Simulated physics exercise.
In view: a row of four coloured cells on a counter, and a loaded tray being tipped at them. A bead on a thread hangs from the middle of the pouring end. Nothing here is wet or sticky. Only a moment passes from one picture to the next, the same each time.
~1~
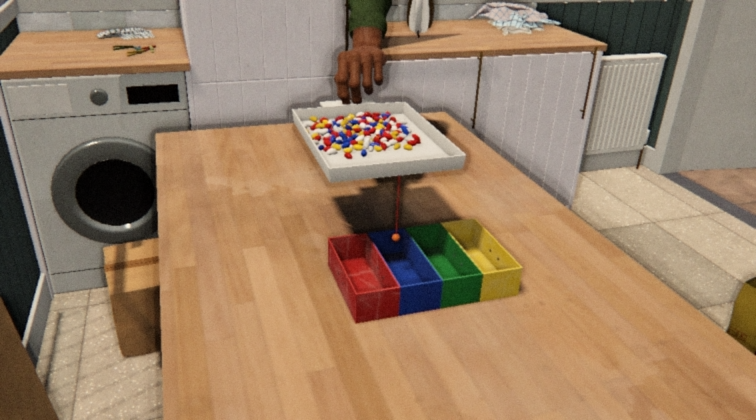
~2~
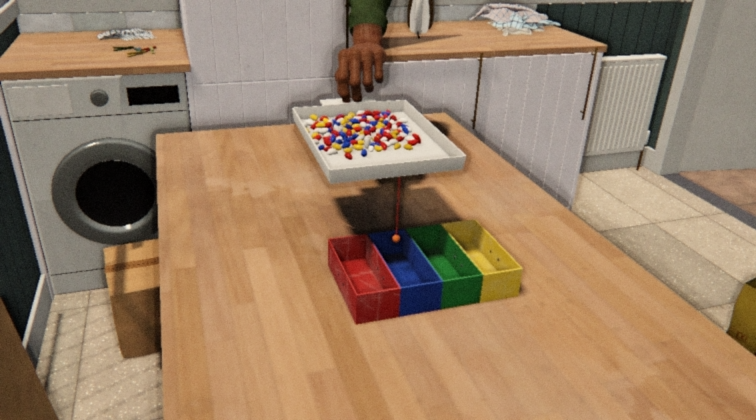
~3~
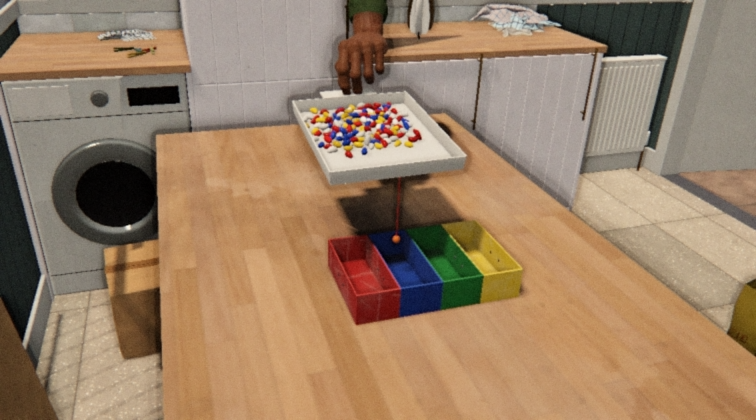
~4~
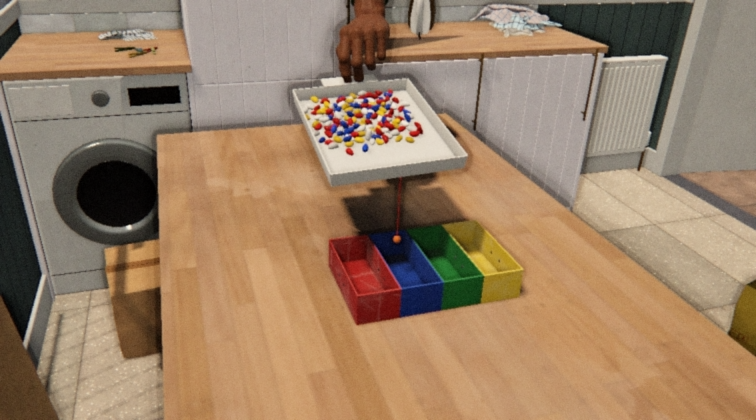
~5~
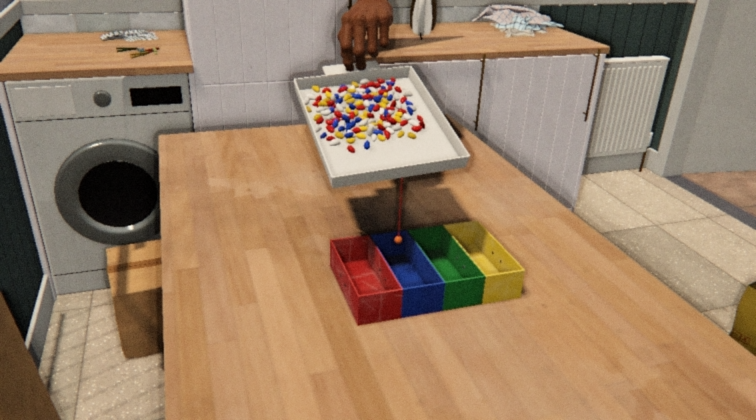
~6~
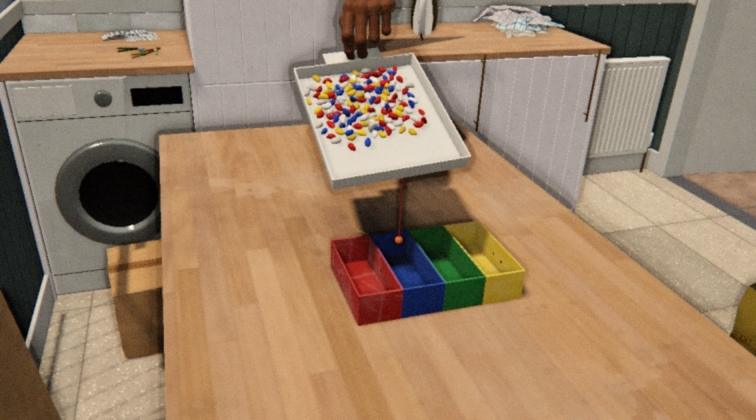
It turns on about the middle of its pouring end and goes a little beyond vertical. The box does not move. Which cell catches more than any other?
It favours the red compartment.
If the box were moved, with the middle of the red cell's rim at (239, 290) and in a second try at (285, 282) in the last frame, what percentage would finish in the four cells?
The first gives 70 %, the second 90 %.
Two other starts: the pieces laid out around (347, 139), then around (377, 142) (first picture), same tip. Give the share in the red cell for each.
In turn 50 and 40 in a hundred.
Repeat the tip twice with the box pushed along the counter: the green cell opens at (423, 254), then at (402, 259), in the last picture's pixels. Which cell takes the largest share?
In turn: That red cell; the blue cell.
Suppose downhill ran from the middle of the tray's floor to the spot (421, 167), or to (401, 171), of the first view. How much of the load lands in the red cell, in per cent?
Roughly 0 per cent, and 20 per cent.
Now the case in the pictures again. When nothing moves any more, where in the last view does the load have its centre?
Around (375, 298).
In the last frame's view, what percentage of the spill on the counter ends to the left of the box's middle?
Close to 90 per cent.
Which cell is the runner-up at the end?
It is that blue cell.
Soon, tray tipped steeply; nearly all on the tray; a small part falling or outside the box.
A while on, tray tipped past a quarter turn; about half on the tray; about a quarter in the red cell; a small part in the blue cell; a stray few in the green cell; a stray few in the yellow cell; about a quarter falling or outside the box.
Towards the end, tray tipped past a quarter turn; about half in the red cell; about a quarter in the blue cell; a small part in the green cell; a stray few in the yellow cell; about a quarter falling or outside the box.
Finally, tray tipped past a quarter turn; about half in the red cell; about a quarter in the blue cell; a small part in the green cell; a stray few in the yellow cell; about a quarter outside the box.
